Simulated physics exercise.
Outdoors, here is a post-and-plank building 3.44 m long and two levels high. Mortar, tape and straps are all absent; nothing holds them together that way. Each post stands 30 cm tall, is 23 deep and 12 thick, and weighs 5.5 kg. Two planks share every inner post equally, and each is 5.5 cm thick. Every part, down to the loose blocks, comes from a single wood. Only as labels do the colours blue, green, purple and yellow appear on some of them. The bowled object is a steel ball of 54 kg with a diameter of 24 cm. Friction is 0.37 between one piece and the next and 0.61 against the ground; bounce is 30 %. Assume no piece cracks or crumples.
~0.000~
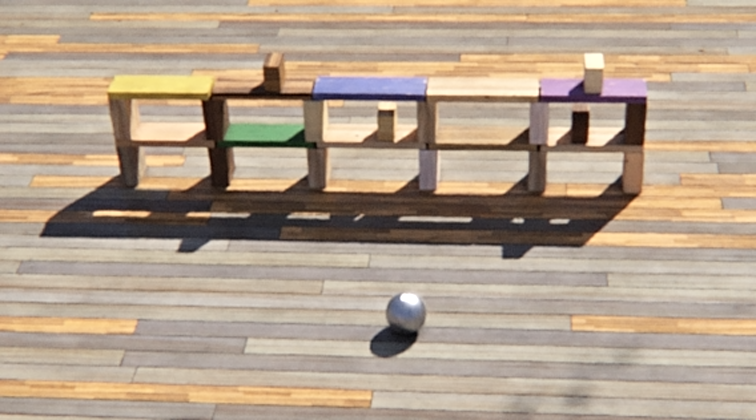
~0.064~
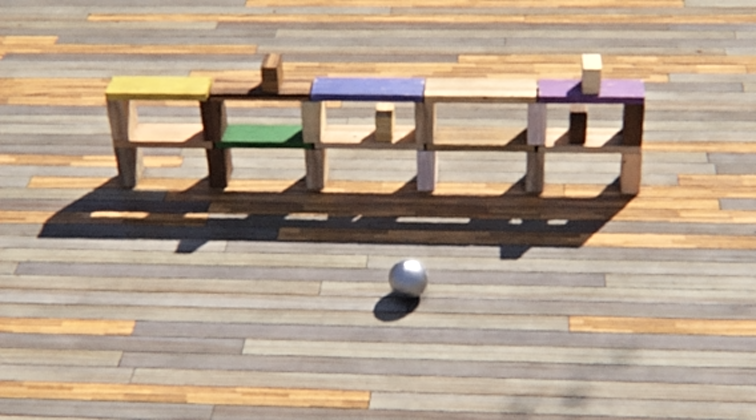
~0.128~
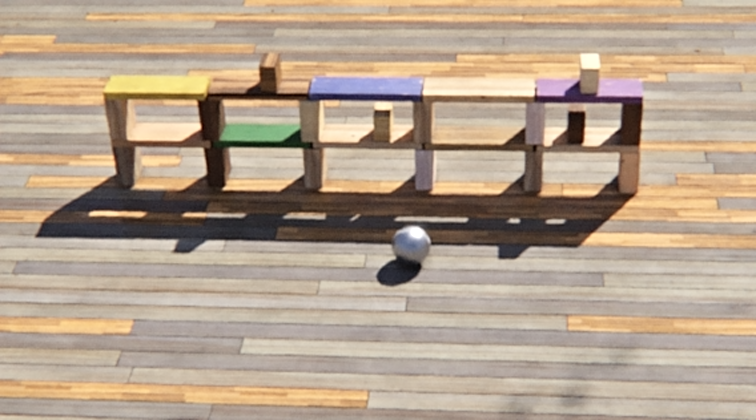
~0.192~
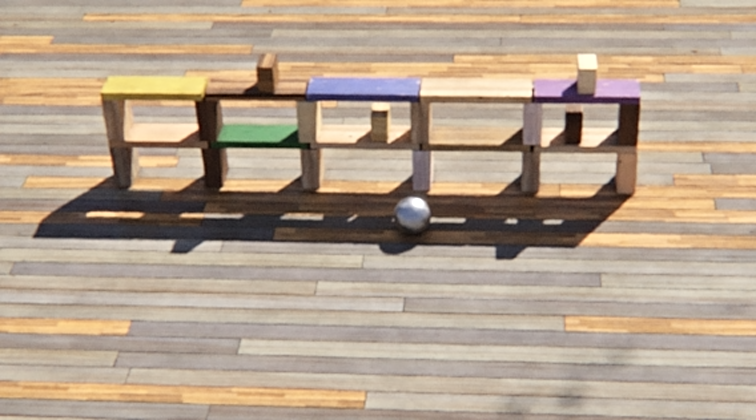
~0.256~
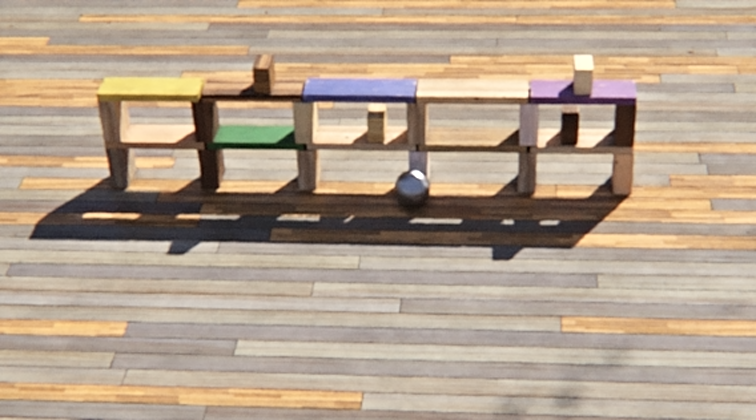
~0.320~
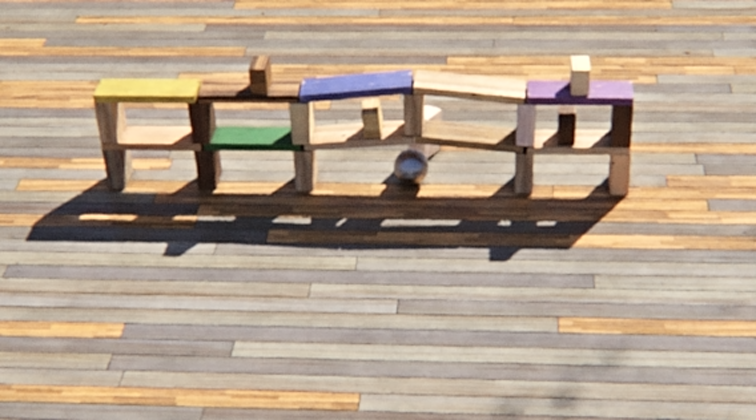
The clip shows a metal ball rolling across a plank floor toward a long two-level structure of wooden posts and planks, then striking a lower post near the middle, knocking it out of place as the planks above tilt slightly.
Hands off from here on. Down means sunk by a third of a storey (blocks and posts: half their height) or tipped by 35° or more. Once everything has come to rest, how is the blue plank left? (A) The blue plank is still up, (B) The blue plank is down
The blue plank is down (B).
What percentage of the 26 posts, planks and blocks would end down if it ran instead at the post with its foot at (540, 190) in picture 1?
Result if so: 30 per cent.
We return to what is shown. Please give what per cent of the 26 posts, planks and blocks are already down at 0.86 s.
25 per cent.
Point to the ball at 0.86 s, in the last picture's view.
Roughly at (425, 32).
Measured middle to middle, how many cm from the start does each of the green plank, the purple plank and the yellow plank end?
Green 0 cm, purple 0 cm, yellow 0 cm.
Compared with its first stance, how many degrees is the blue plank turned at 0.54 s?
Rotation: Approx. 5°.
After 0.54 s, ball still moving; 4 of the 26 pieces down; blue plank leaning 7°.
After 0.86 s, ball still moving; 7 of the 26 pieces down; blue plank leaning 40°, 17 cm lower; purple plank shifted 28 mm.
At rest (1.7 s), ball rolling away; 7 of the 26 pieces down; blue plank leaning 26°, 33 cm lower; purple plank shifted 35 mm; green plank unmoved. As the last picture would show them, middles, blue plank near (360, 123), purple plank near (585, 93).
